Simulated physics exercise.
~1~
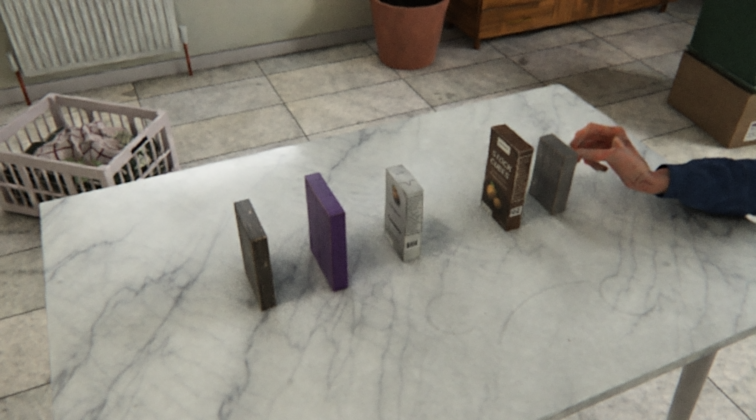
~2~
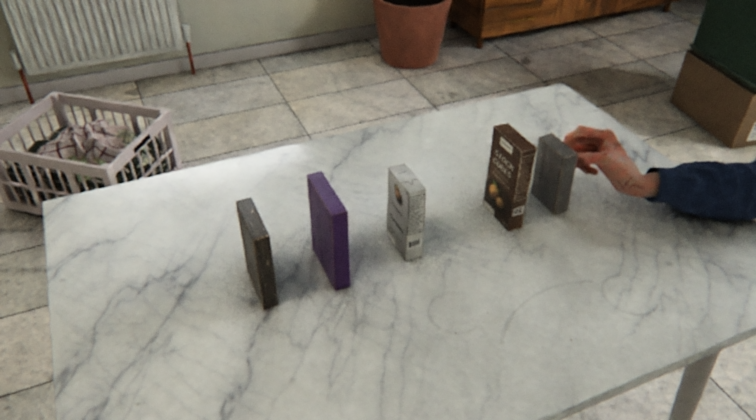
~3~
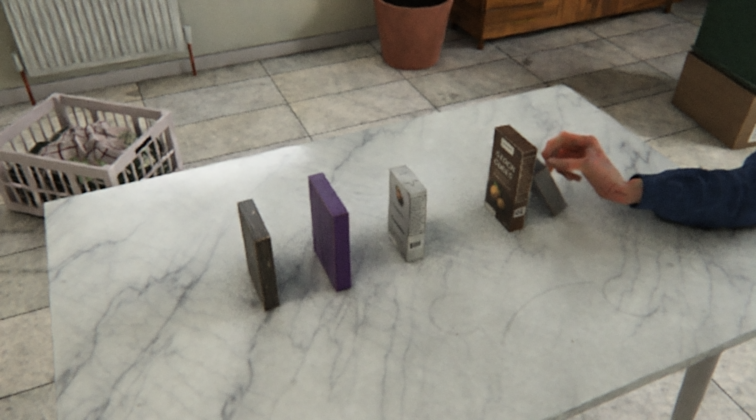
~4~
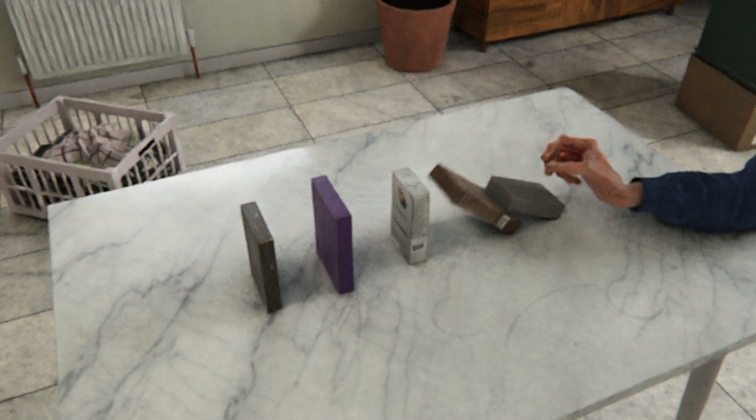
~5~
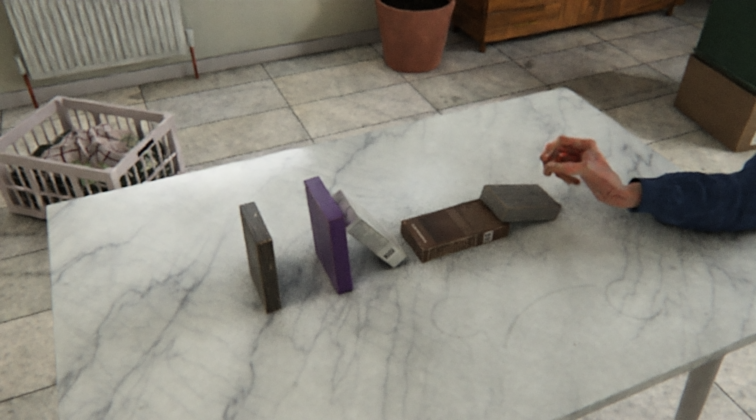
In this clip, a hand tips the grey block at the right end of a row on a marble table, toppling the brown packet leftward into the white packet, which ends leaning against the slightly askew purple board while the black board stays upright.
